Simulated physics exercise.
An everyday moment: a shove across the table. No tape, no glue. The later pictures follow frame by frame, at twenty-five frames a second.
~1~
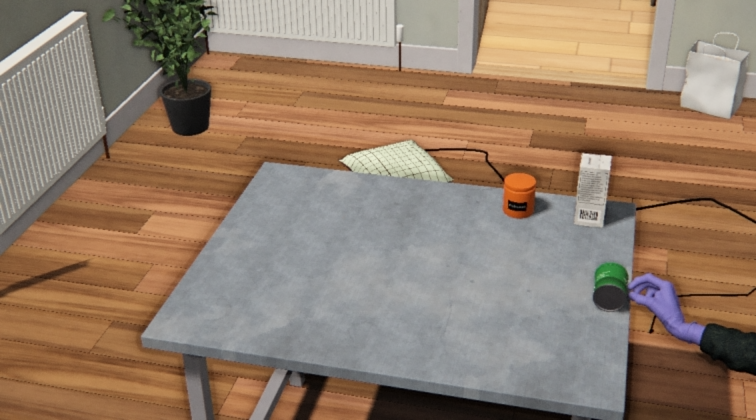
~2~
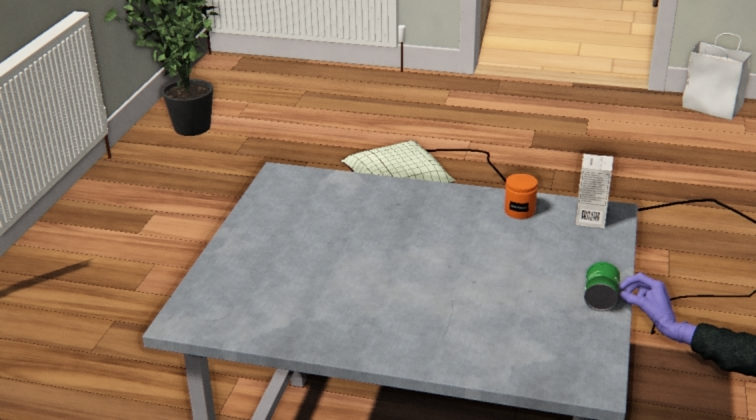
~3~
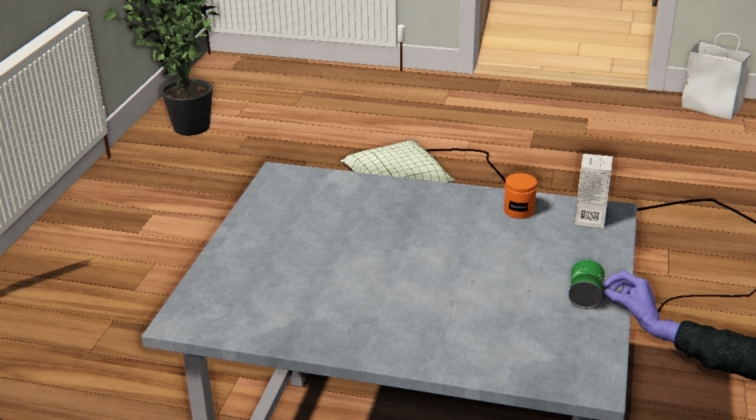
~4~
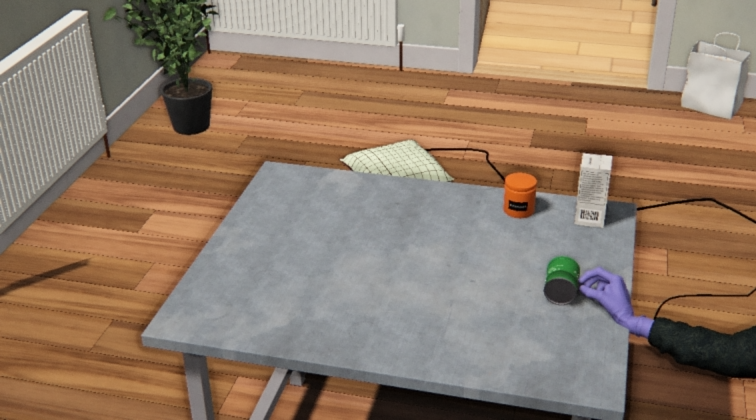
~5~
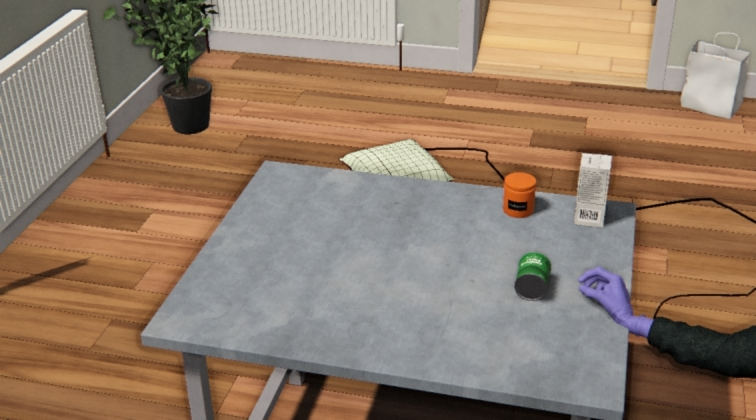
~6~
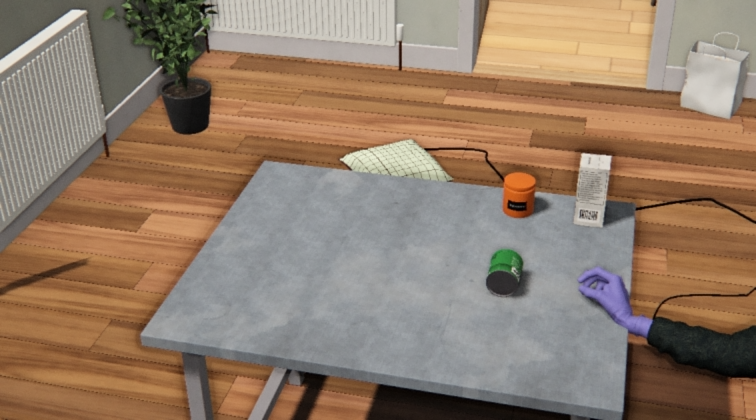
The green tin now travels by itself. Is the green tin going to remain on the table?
The green tin goes over the edge.
Then, 0.30 s after the last picture, green tin rolled well along near (311, 247).
Then, 0.70 s after the last picture, green tin now off the table.
By the end, off the table, green tin.
